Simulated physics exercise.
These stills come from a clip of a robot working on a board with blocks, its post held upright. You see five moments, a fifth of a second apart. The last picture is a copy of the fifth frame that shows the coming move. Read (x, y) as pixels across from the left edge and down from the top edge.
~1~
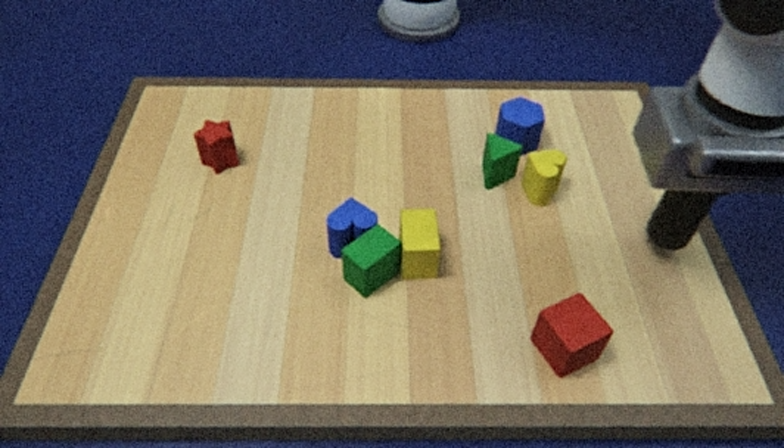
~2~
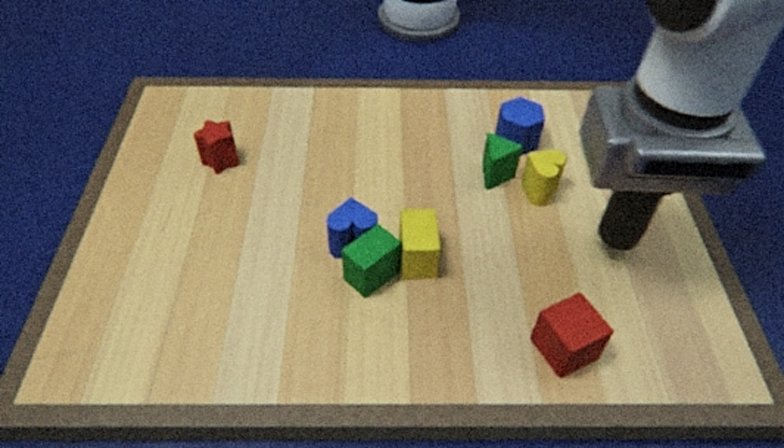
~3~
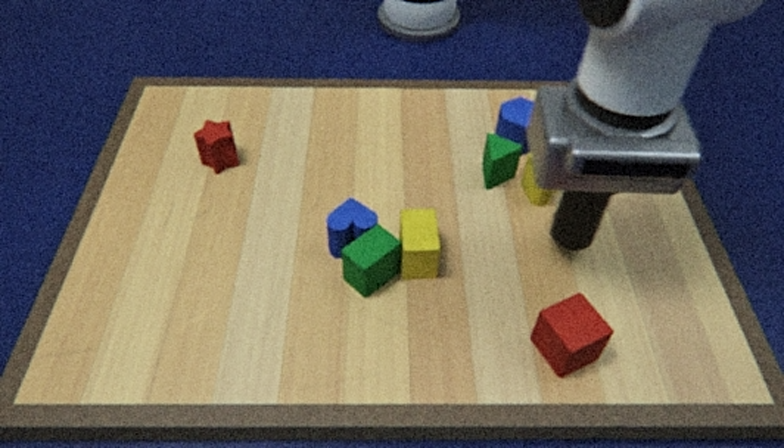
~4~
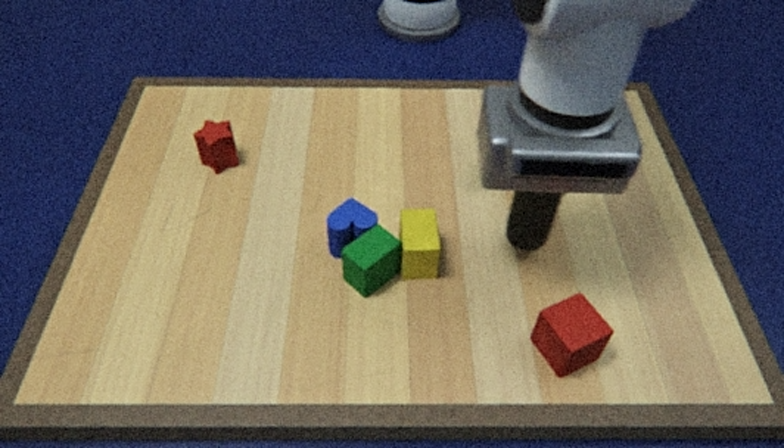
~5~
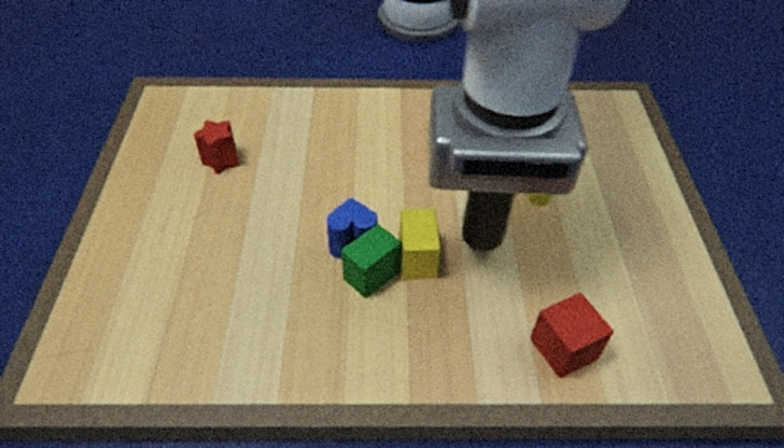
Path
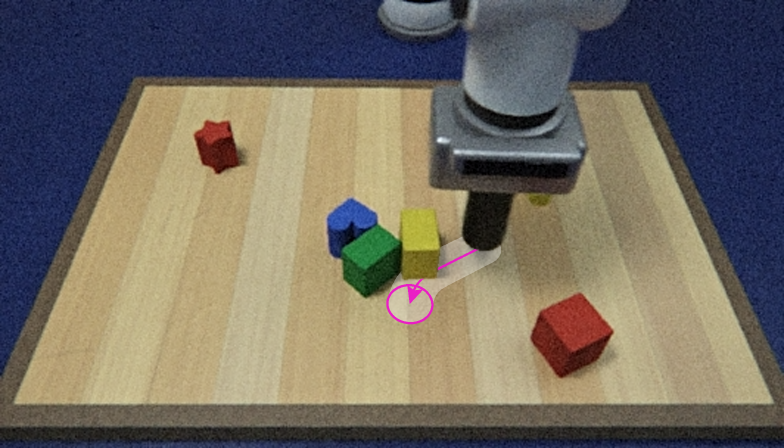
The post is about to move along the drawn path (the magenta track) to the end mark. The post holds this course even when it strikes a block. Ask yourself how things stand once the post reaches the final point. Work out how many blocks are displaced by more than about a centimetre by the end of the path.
My answer is two.
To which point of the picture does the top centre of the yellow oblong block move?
I predict (377, 248).
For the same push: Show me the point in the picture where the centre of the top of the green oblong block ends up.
Roughly at (326, 246).
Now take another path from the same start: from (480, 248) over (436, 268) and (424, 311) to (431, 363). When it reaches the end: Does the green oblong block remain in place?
It seems not.
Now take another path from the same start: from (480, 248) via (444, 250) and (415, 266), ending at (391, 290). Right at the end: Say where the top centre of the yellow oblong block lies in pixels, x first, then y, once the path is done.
Around pixel (349, 268).
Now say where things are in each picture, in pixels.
In the first frame, post tip (667, 235); block tops, blue heart-shaped block (352, 215); green oblong block (372, 246); yellow oblong block (420, 228); green triangular block (501, 146).
In the second frame, post (618, 235); blocks unchanged.
In the third frame, post (571, 235); blocks unchanged.
In the fourth frame, post (526, 236); blocks unchanged.
In the fifth frame, post (483, 236); blue heart-shaped block (352, 215); green oblong block (372, 246); yellow oblong block (420, 228); green triangular block hidden.
Path on the board, from (480, 248) over (452, 262) and (424, 277) to (410, 304).
What follows on the original path. Halfway along, post (439, 257); green oblong block (351, 248), turned 20° clockwise; yellow oblong block (399, 238).
At the end, post (411, 292); blue heart-shaped block (345, 215); green oblong block (326, 246), turned 35° clockwise; yellow oblong block (377, 248), turned 20° clockwise; green triangular block in place.
